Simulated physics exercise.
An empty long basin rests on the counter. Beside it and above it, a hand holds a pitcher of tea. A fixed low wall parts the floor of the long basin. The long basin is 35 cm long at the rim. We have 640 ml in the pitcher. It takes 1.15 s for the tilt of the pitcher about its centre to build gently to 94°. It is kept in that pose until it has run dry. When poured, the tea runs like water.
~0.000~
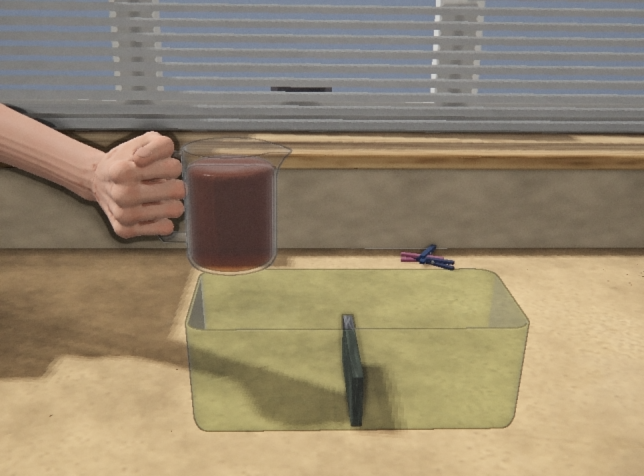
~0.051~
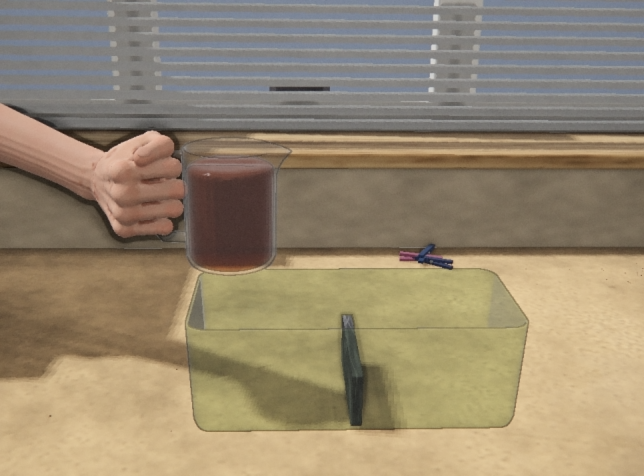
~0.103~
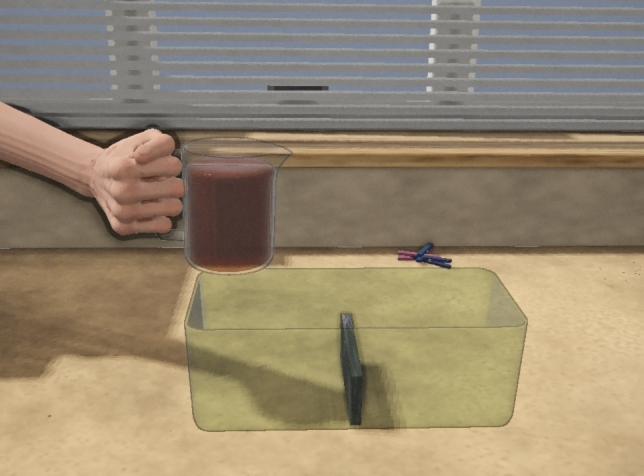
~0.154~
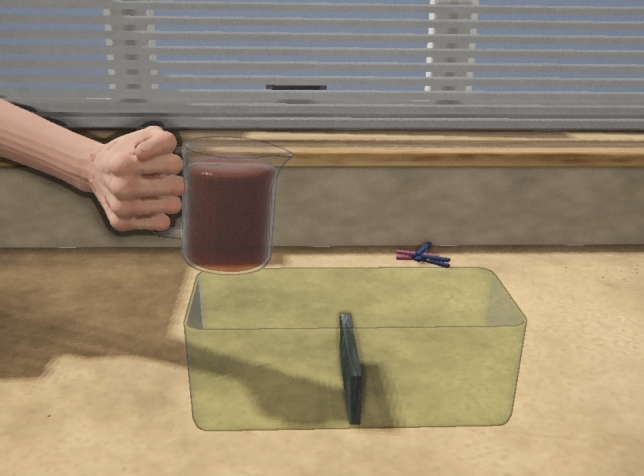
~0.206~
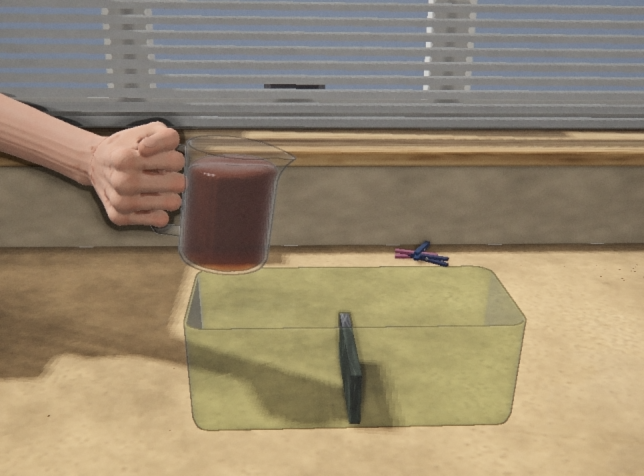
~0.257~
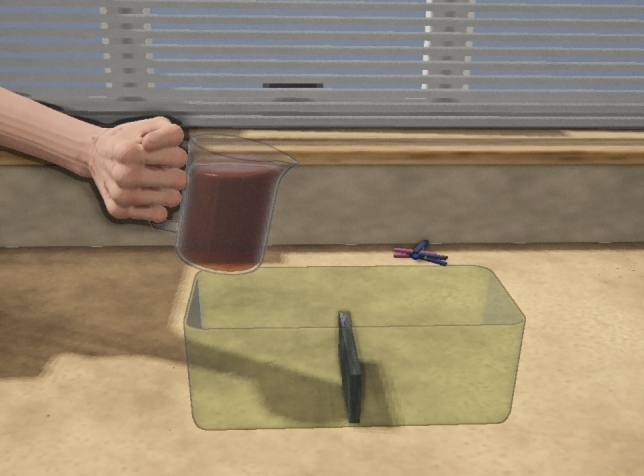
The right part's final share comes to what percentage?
It comes to roughly 55 %.
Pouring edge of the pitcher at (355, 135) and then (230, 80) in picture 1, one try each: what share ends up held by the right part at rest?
First 95, then 0 per cent.
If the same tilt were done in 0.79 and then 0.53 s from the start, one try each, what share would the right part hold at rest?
Try 1: 55 %; try 2: 50 %.
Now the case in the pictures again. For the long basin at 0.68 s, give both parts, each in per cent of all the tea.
About 1 % left, 3 % right.
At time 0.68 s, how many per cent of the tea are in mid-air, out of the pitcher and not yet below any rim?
Share: Roughly 10 per cent.
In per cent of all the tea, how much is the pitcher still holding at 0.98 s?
Around 46 percent of it.
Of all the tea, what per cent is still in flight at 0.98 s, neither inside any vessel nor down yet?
Close to 14 per cent.
By 0.68 s the tilt is 60° and 87 per cent is still to pour, 1 is left of the wall and 3 right of it.
By 0.98 s the tilt is 89° and 45 per cent is still to pour, 8 is left of the wall and 32 right of it.
By 1.30 s the tilt is 94° and 12 per cent is still to pour, 28 is left of the wall and 55 right of it.
By 1.65 s the tilt is 94° and 3 per cent is still to pour, 41 is left of the wall and 55 right of it.
At rest 43 per cent lies left of the wall, 55 right of it and 0 outside.
